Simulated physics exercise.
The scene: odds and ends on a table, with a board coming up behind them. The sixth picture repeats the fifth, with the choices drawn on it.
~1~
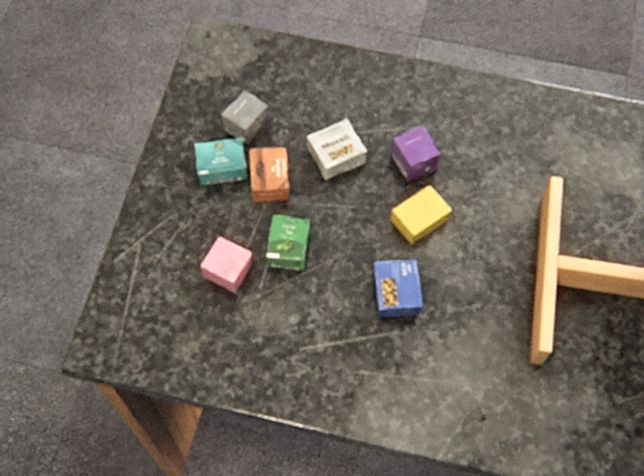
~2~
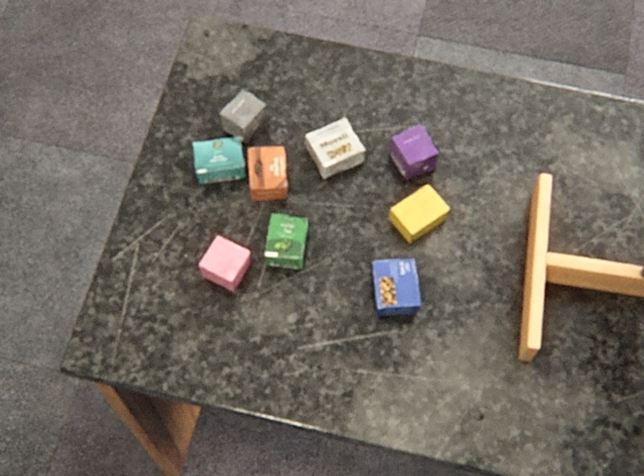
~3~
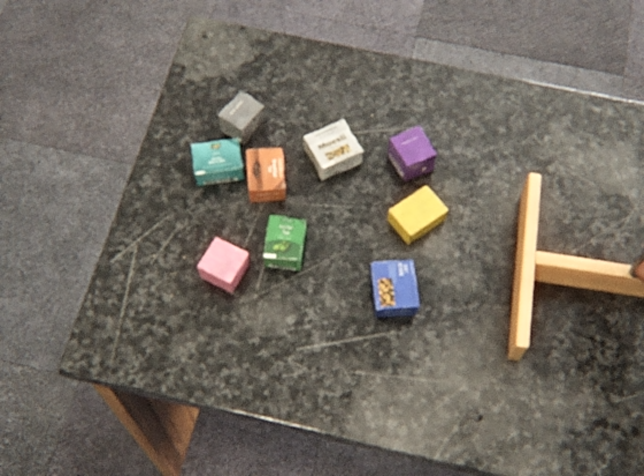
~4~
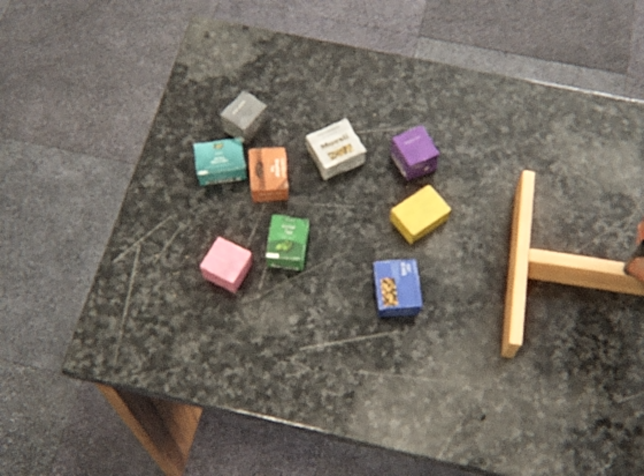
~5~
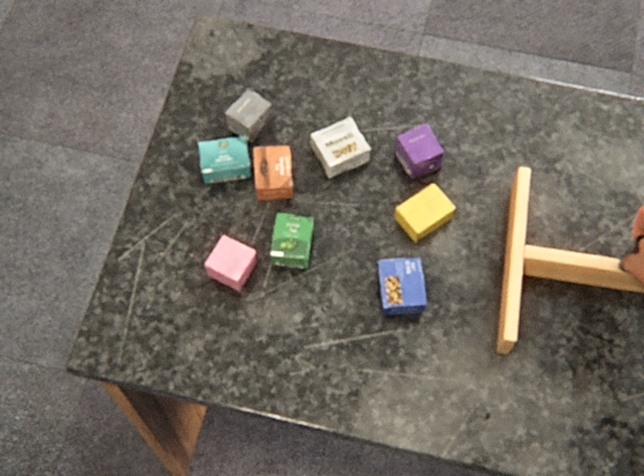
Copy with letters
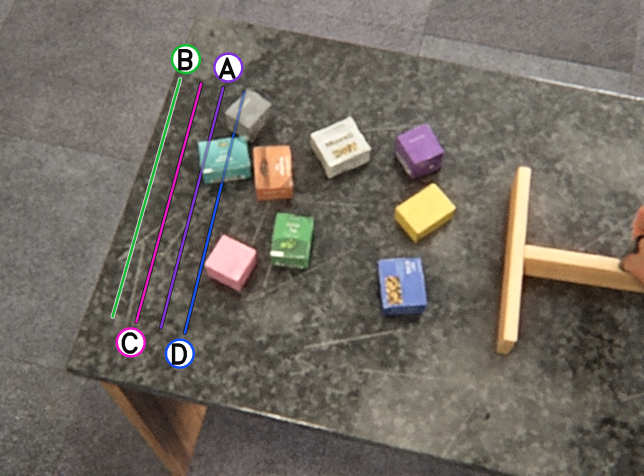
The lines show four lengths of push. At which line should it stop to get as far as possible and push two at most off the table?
Stop at A.
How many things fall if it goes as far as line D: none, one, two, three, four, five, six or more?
By then, one.
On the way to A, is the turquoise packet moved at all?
By then, yes.
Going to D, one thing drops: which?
The turquoise packet.
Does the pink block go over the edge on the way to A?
No.
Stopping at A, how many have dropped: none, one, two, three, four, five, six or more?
One.
On the marked copy, A at (194, 200); B at (149, 190); C at (171, 195); D at (217, 205).
Taking A. A third of the way, board (399, 225); purple packet (403, 140); blue packet (364, 276).
Two thirds of the way, board (284, 201); turquoise packet (188, 153); grey box (233, 107).
When it is over, board (194, 182); turquoise packet over the edge; orange packet (146, 147); one fallen.
As for the rest, B drops six; C drops four; D is within the limit but short.
